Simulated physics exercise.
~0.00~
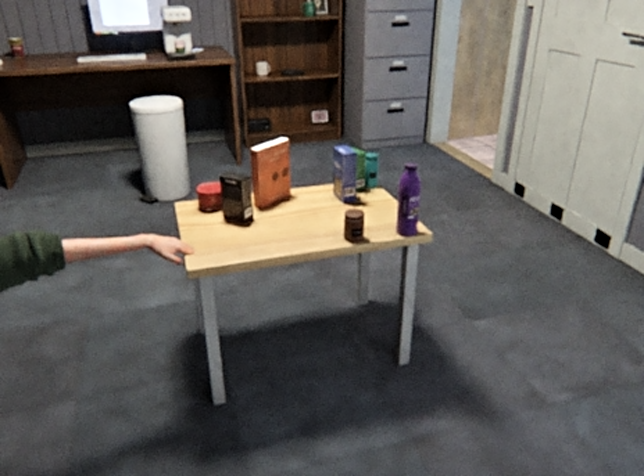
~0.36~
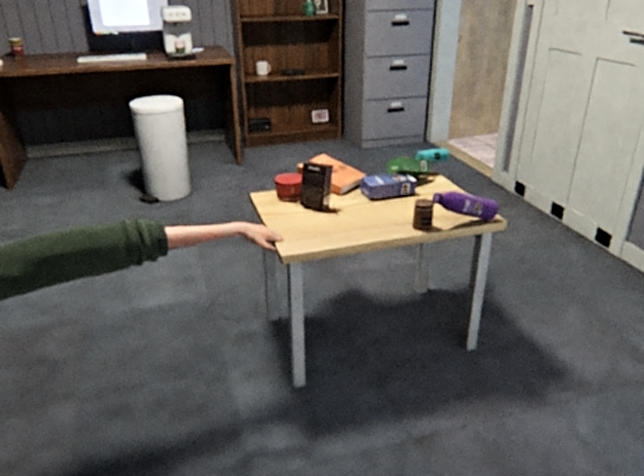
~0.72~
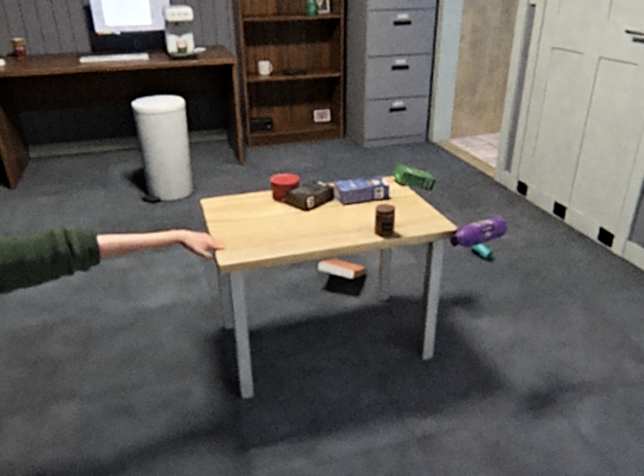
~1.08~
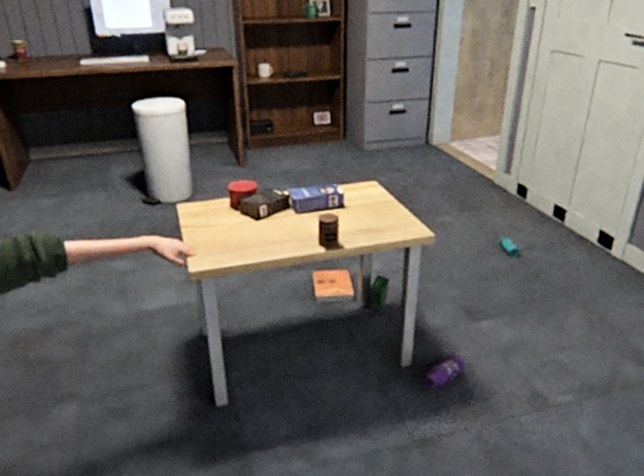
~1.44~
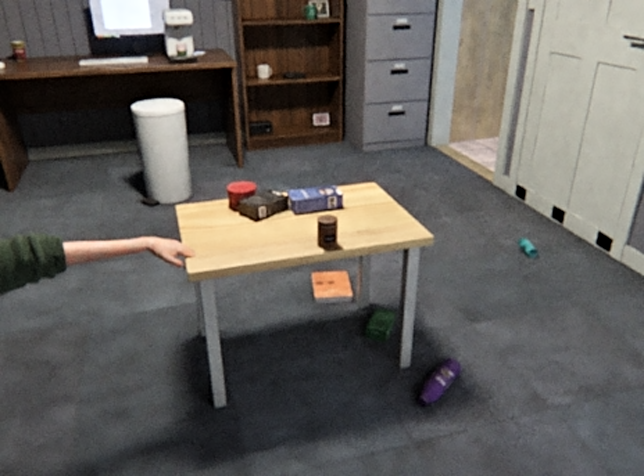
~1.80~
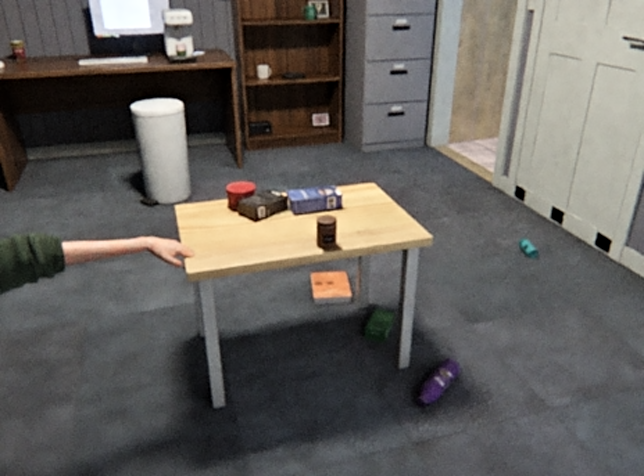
In a grey-floored room, a hand jerks a table right then back left, toppling packages and sending four items to the floor.
